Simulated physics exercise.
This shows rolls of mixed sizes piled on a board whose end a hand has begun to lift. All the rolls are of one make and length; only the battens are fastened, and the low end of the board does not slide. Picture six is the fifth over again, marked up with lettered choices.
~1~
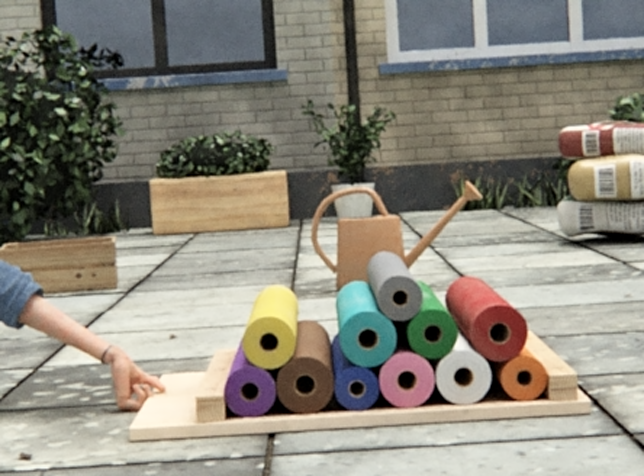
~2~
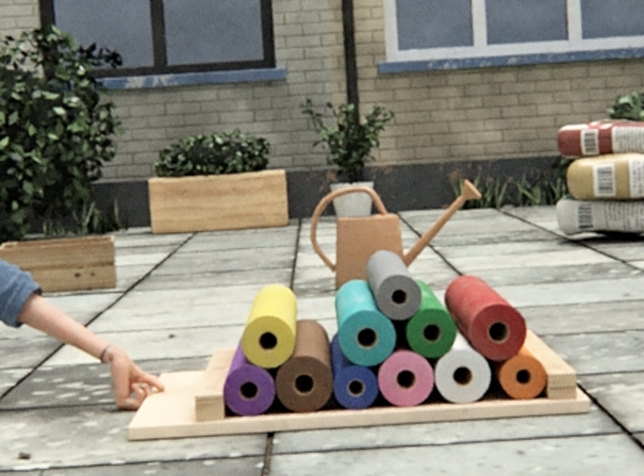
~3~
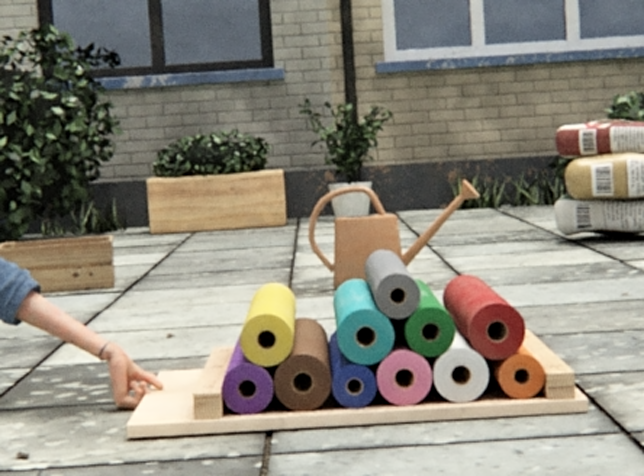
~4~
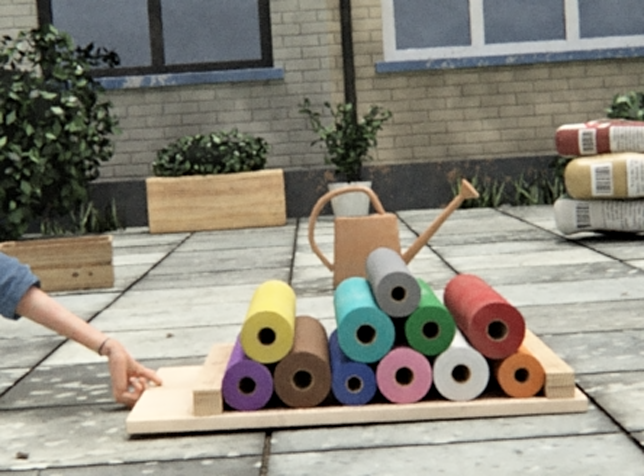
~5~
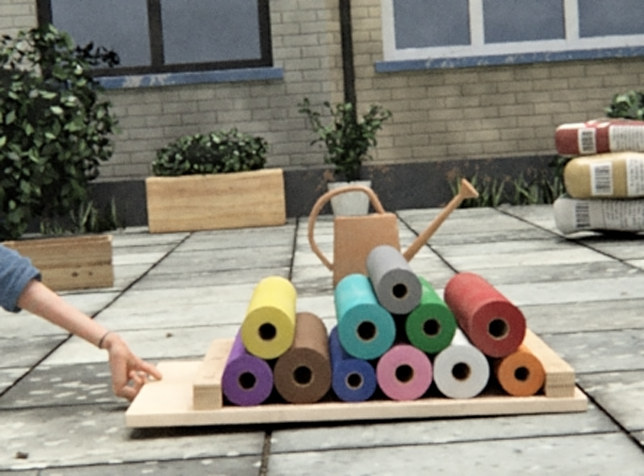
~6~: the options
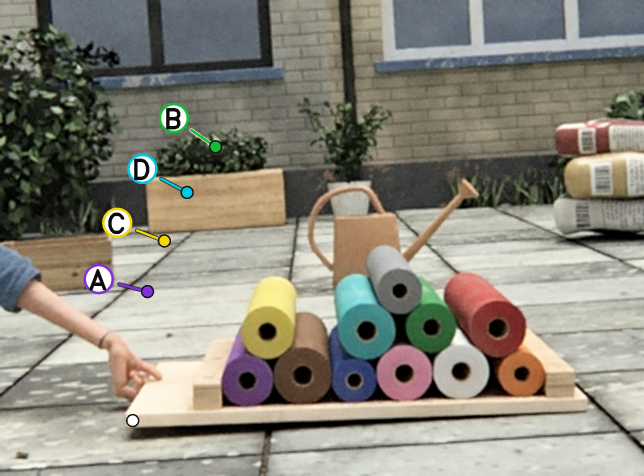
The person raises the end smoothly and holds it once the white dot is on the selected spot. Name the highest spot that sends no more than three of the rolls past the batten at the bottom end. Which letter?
The highest mark that will do is D.
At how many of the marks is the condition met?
The number is three.
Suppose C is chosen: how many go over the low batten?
With C, one.
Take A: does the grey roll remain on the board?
The grey roll: Yes.
On the copy, A at (148, 292); B at (216, 147); C at (165, 241); D at (187, 192); the white dot at (133, 421).
On D. First, board at 18°.
Then, board at 31°.
Finally, board at 31°, three over the low batten (red, green, grey).
By contrast, A one over the low batten (red); B five over the low batten; C one over the low batten (red).
